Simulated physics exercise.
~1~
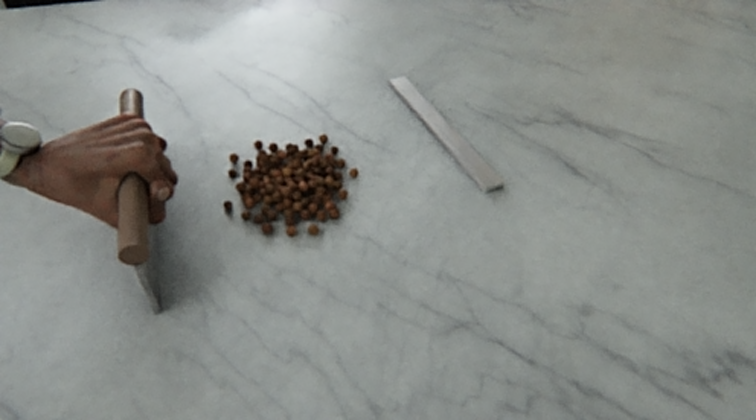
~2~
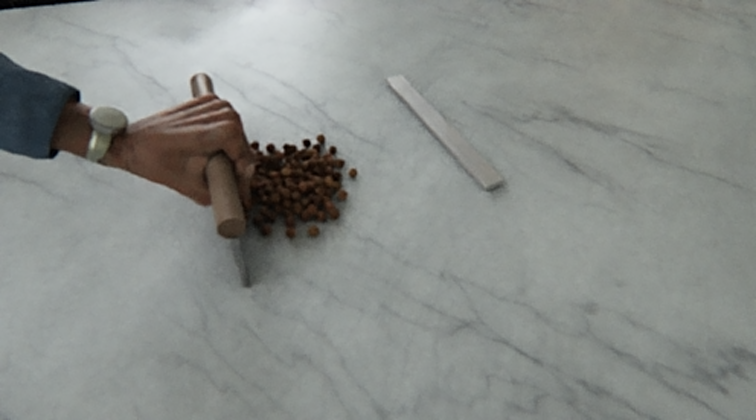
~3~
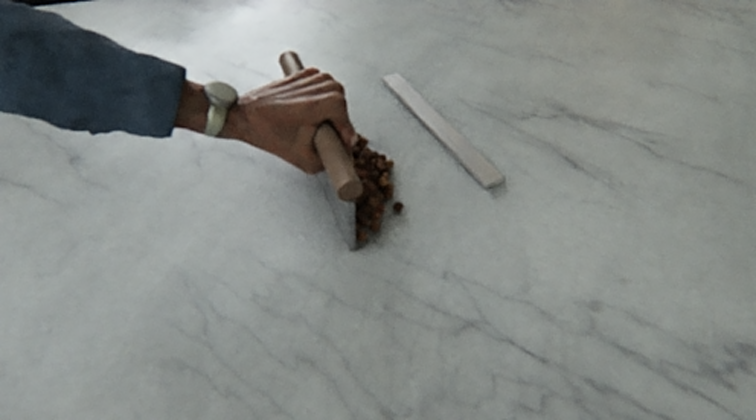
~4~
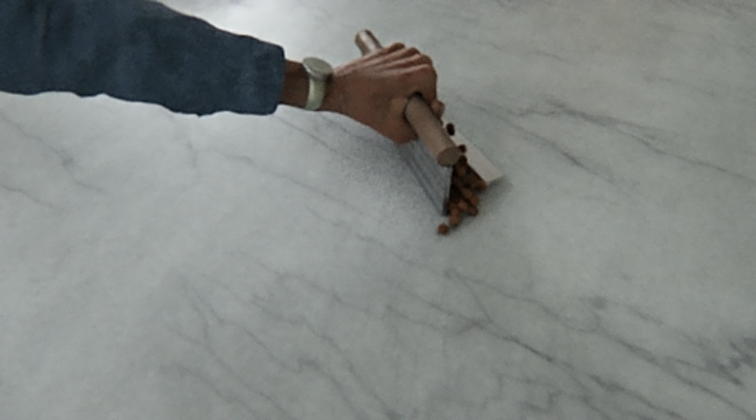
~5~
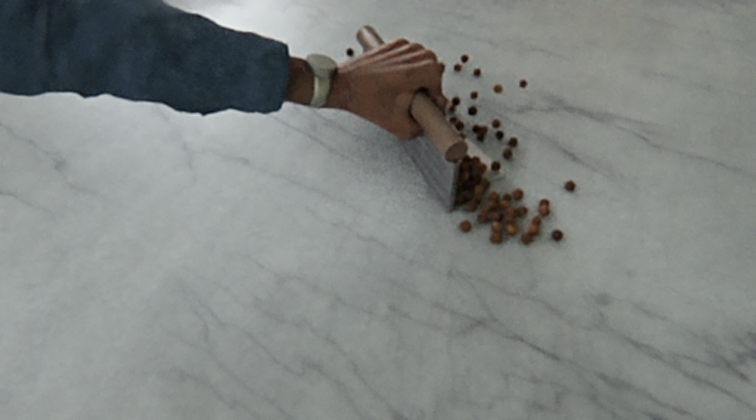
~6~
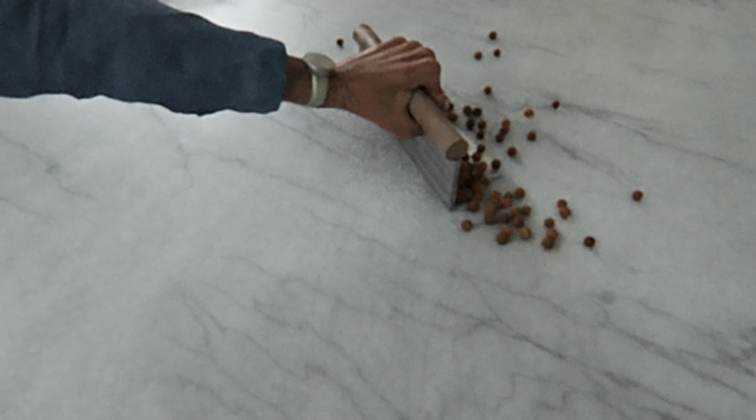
The footage shows a hand gripping a wooden-handled scraper and pushing a pile of small brown balls rightwards across a marbled surface towards a pale flat strip. The scraper stops at the strip, and the balls scatter, many ending up spread beyond and around it.
